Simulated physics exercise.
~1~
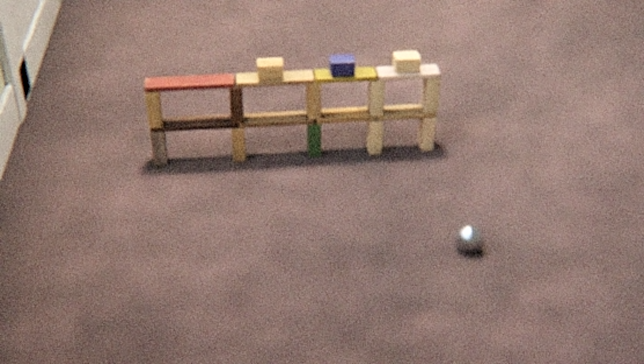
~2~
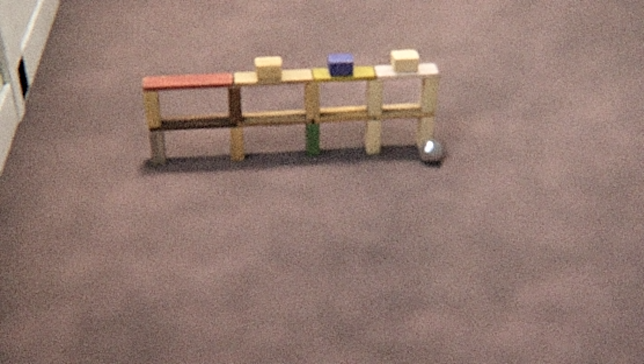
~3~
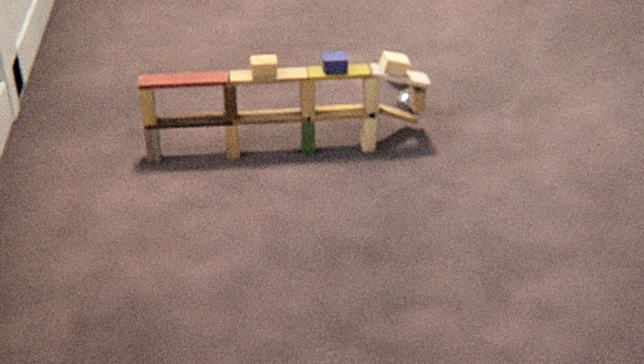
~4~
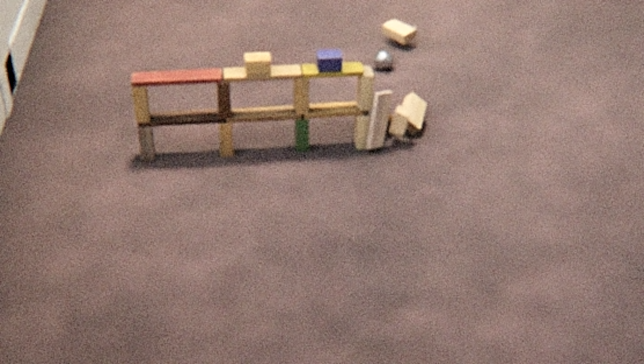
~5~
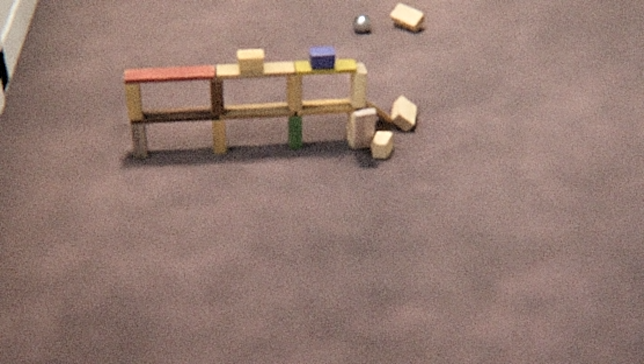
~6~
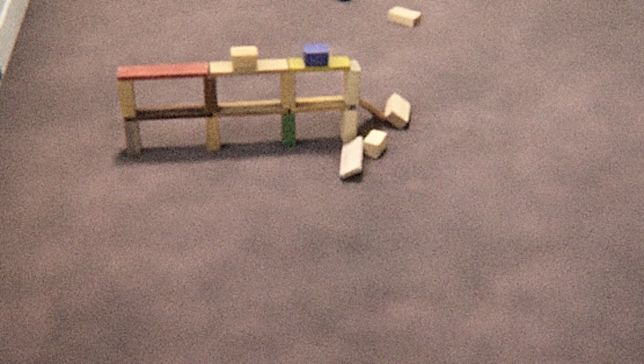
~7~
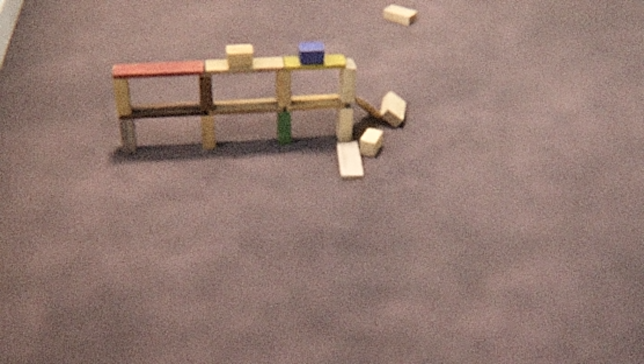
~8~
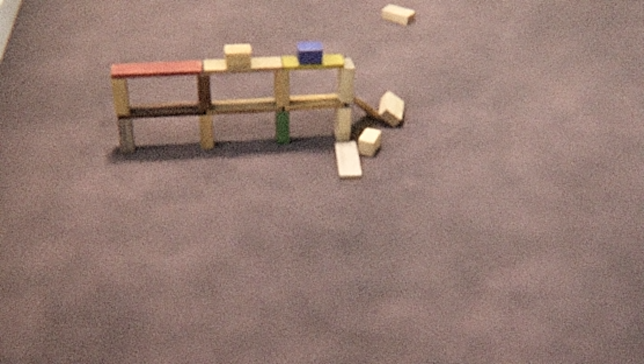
On a brownish carpet, a steel ball rolled into the right end of a two-storey structure of wooden posts and planks, knocking that end apart and rolling away behind, while the rest stayed standing with the yellow plank and blue block still on top.
